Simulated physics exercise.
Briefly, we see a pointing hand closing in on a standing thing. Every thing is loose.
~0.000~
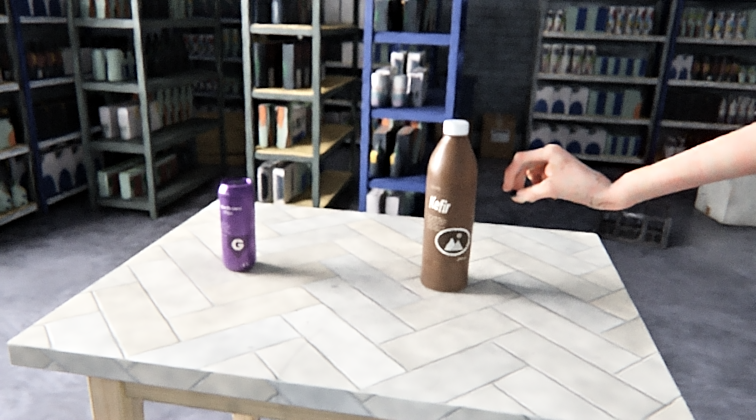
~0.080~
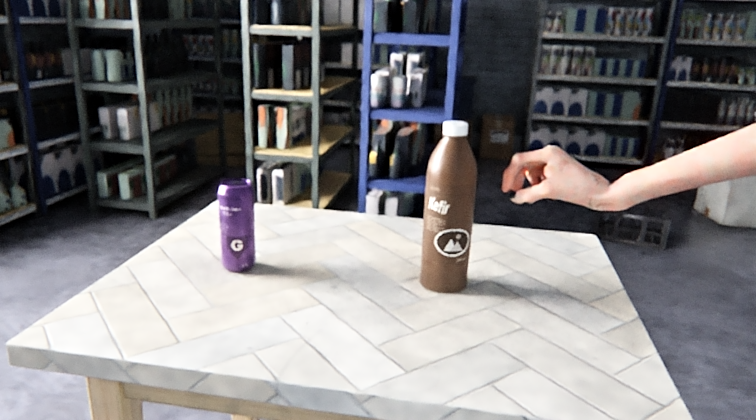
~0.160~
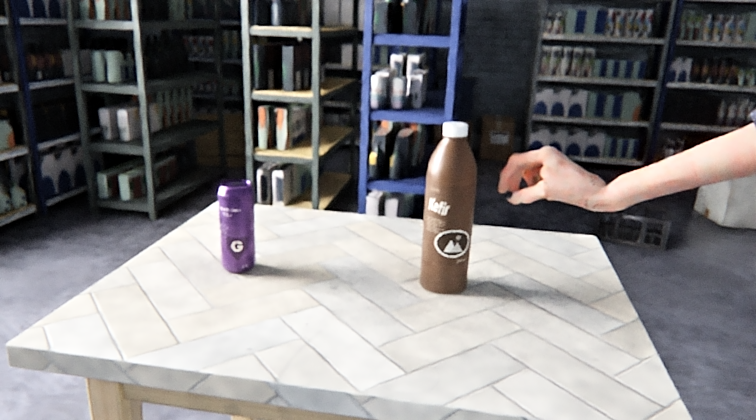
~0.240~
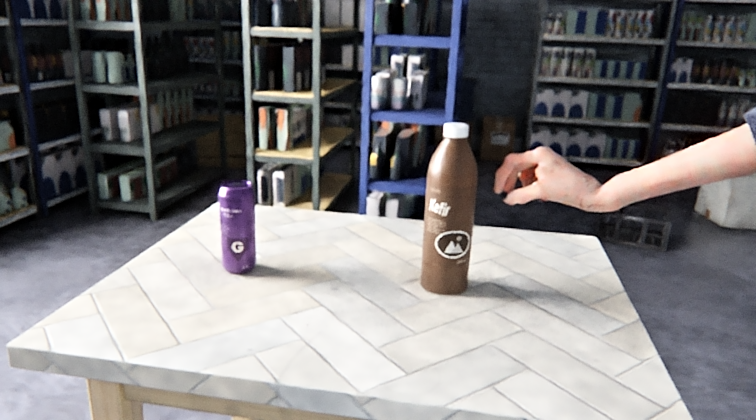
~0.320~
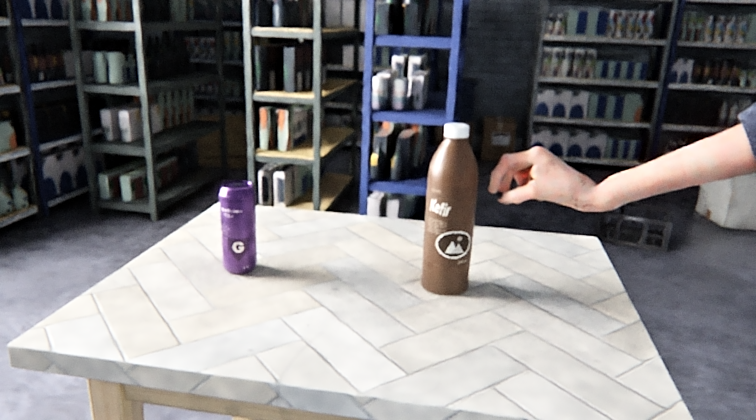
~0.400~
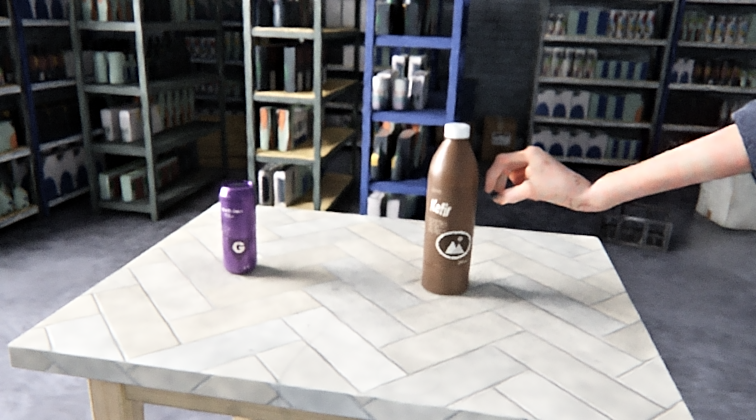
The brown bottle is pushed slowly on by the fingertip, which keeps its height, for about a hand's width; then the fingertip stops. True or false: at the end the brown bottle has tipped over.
True.
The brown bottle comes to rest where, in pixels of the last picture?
Looks like it settles somewhere around (341, 253).
After 1.00 s, brown bottle tipped 15° from how it was near (428, 204).
After 1.40 s, brown bottle tipped 42° from how it was near (388, 209).
After 1.60 s, brown bottle on its side near (341, 253).
At rest (2.3 s), tipped over on the table, brown bottle. Seen from the same camera at the end, brown bottle near (341, 253).
